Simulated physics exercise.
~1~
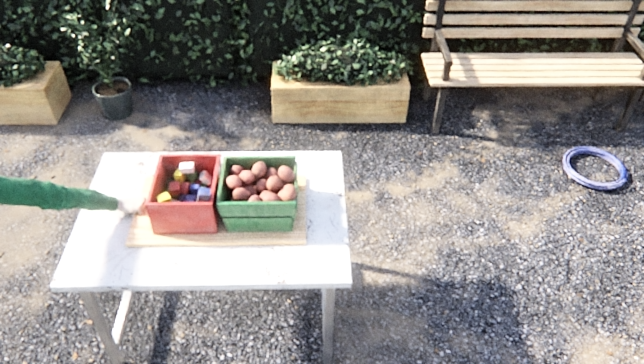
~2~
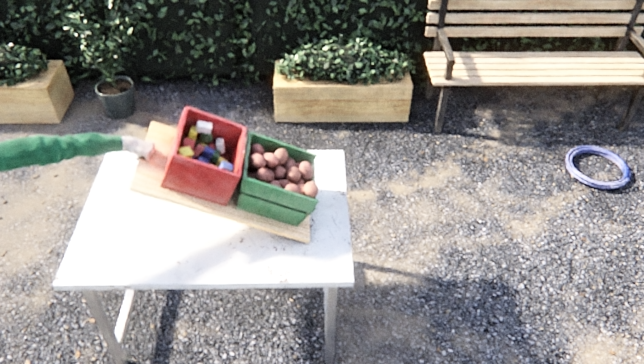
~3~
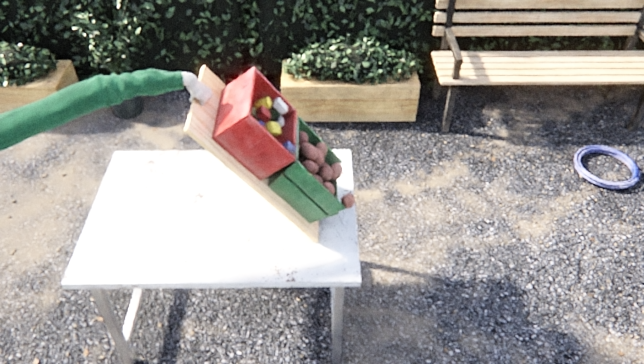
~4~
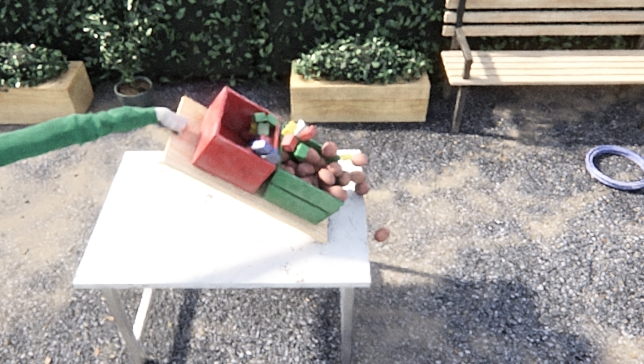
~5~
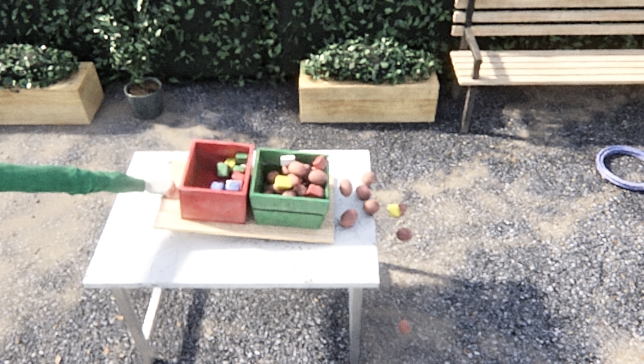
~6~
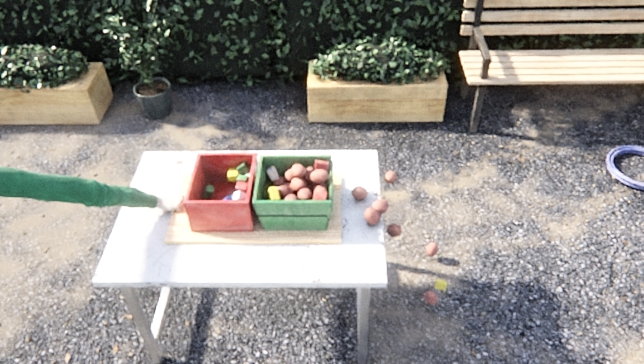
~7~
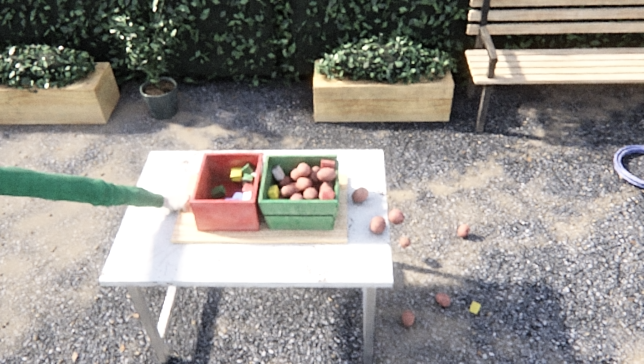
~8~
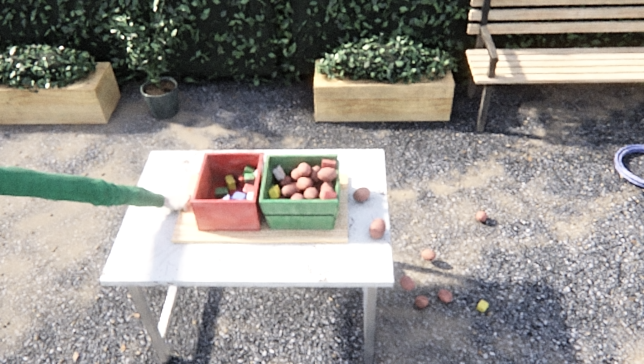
A green-sleeved arm reaches in from the left to a white table on a gravel yard, seen from above, with planters, a hedge and a slatted bench behind and a blue hoop at right. On the table, a board holds a red box of toy bricks beside a green box of red potatoes. The hand lifts the board's left end until it slopes steeply, and bricks and potatoes slide rightward. As the board is lowered flat, several tumble off the table. Most potatoes stay in the green box, joined by some bricks, while strays rest on the tabletop and gravel.
